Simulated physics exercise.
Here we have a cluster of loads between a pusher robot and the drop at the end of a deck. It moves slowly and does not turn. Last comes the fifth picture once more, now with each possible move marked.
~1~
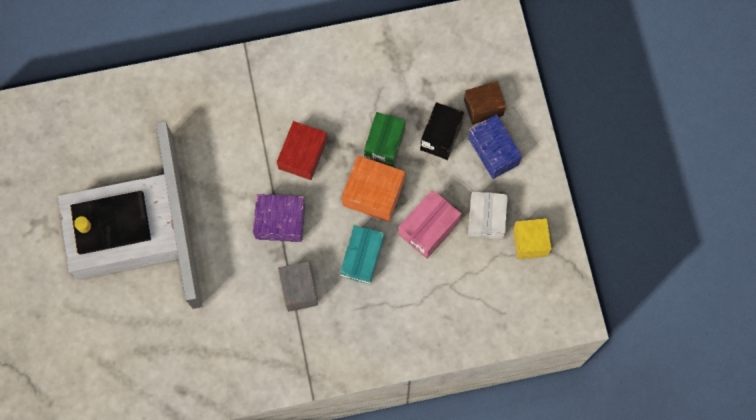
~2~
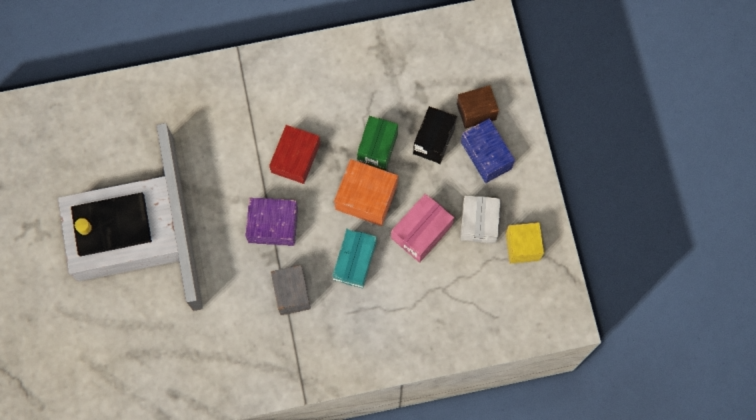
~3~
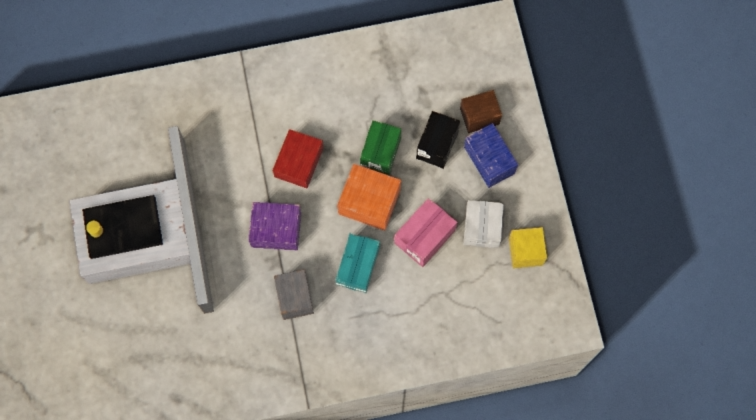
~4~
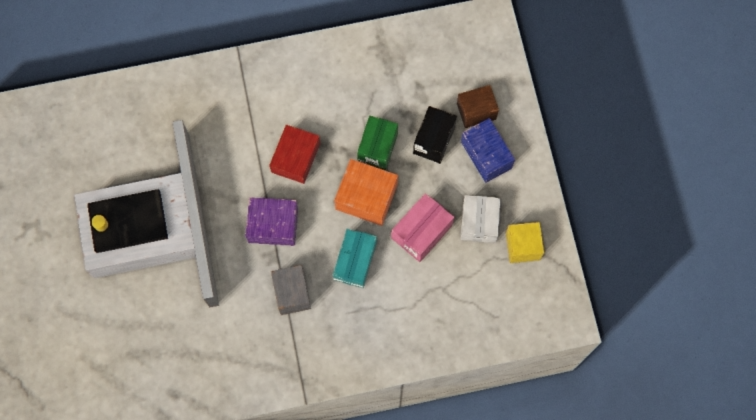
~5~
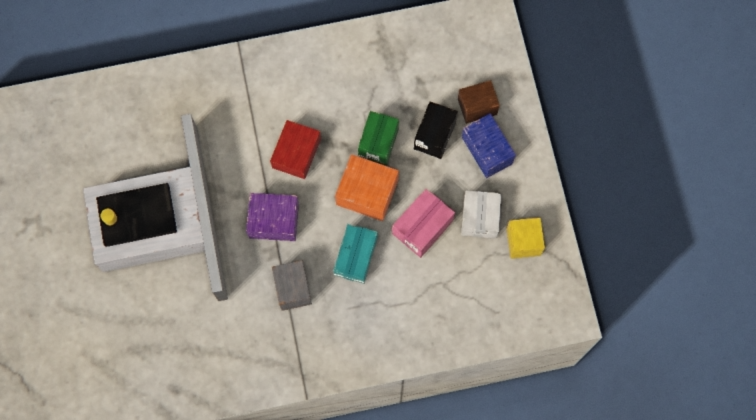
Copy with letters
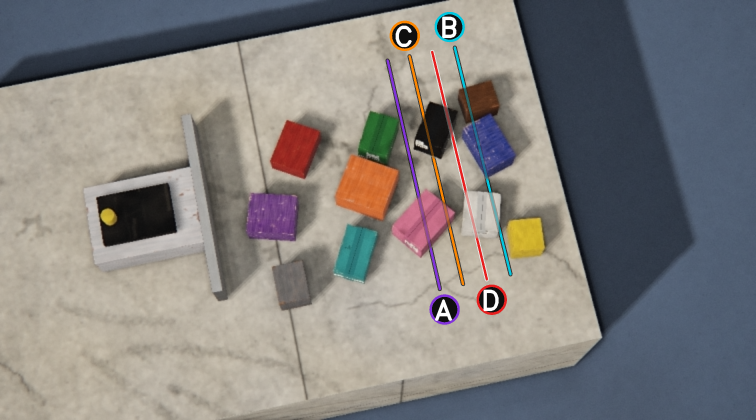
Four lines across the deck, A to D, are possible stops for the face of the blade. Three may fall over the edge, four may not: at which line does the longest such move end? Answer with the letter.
As far as mark D.
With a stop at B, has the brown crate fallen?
Yes.
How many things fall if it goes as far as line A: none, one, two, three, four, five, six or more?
By then, none.
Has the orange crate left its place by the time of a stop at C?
Yes.
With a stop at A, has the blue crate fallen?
No.
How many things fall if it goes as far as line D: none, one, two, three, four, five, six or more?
Three.
On the marked copy, A at (413, 172); B at (482, 158); C at (436, 167); D at (459, 162).
Following D. Soon after the start, robot (234, 195); grey crate (331, 287); turquoise box (366, 255).
Later, robot (327, 176); yellow crate (535, 240); brown crate (490, 100).
In the end, robot (398, 161); blue crate over the edge; brown crate over the edge; three fallen.
As for the rest, A is within the limit but short; B drops four; C is within the limit but short.
